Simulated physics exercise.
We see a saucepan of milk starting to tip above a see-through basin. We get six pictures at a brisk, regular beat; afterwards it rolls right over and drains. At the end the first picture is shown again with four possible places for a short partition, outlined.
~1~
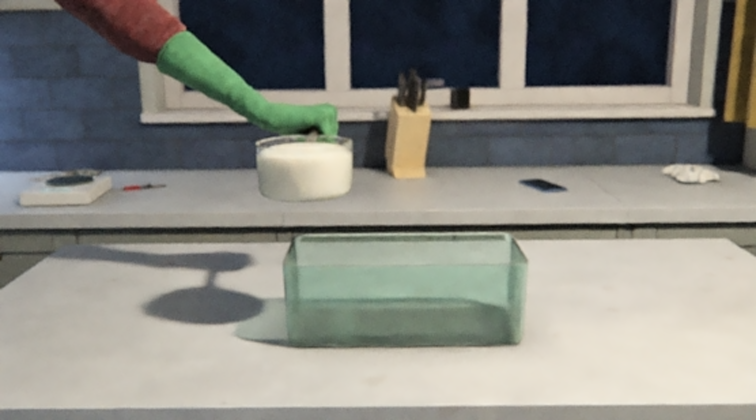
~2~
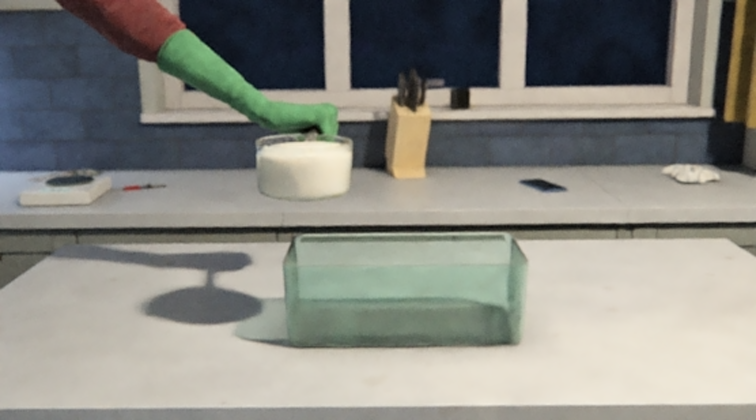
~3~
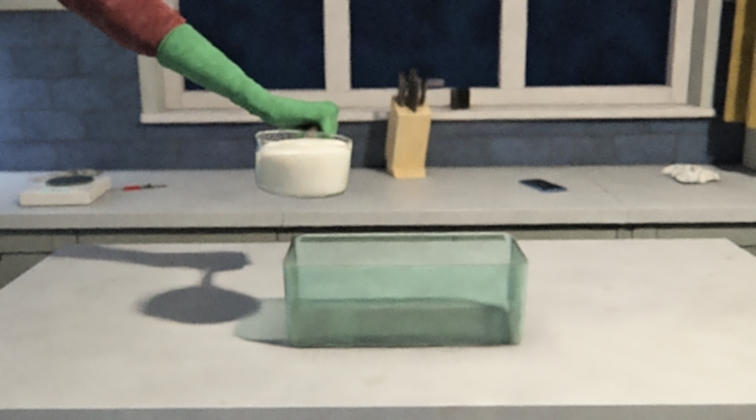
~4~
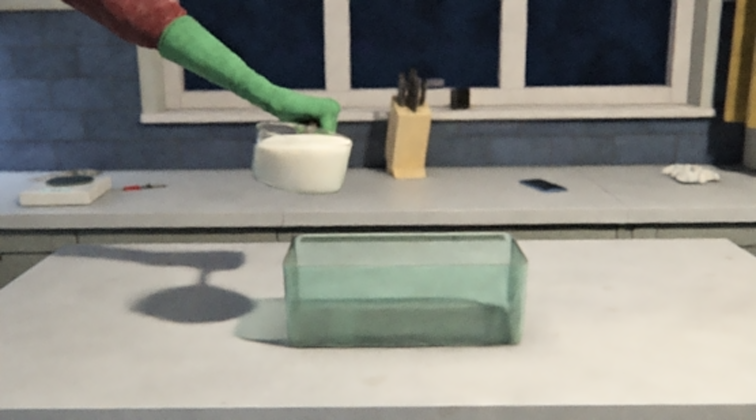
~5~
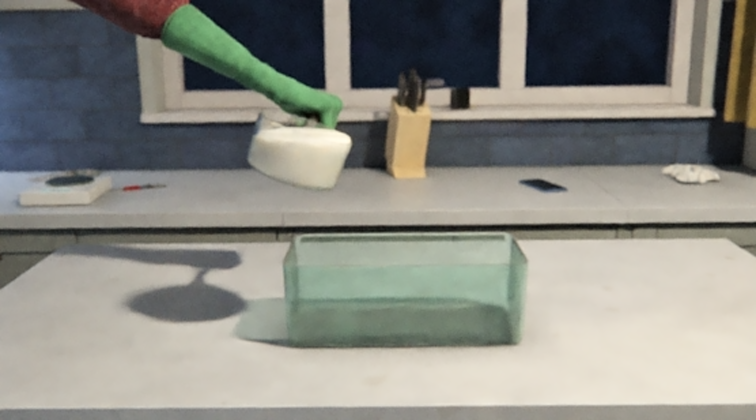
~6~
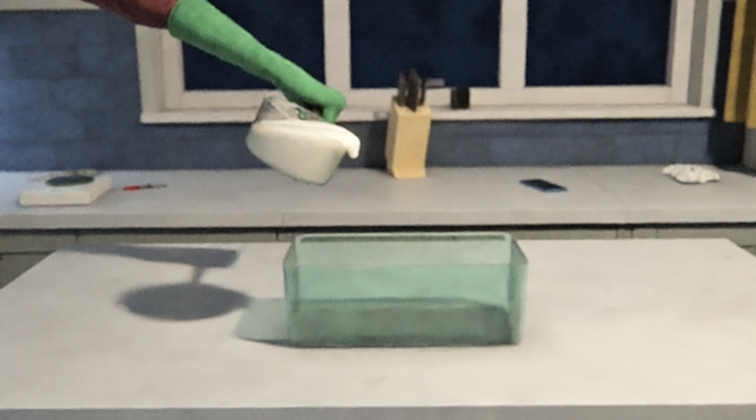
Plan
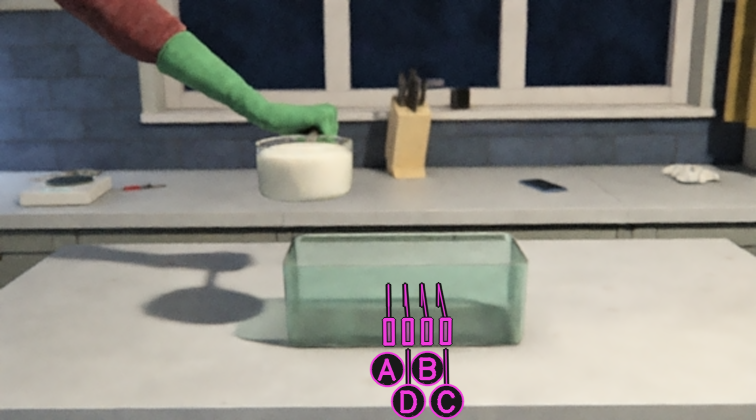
A green-gloved hand held a clear pan of milk above a see-through basin on a counter, then gradually tilted it to the right until milk began to slip over its lip.
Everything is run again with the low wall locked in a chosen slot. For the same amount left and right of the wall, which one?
C is best.
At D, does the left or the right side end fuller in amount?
The right side.
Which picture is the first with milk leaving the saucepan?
In picture 5.
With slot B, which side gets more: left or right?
The right one.
On the marked copy, A at (389, 350); B at (426, 349); C at (445, 349); D at (408, 350).
If A is chosen, about 9 % ends left of the wall and 89 % right of it.
If B is chosen, about 25 % ends left of the wall and 74 % right of it.
If C is chosen, about 53 % ends left of the wall and 45 % right of it.
If D is chosen, about 14 % ends left of the wall and 85 % right of it.
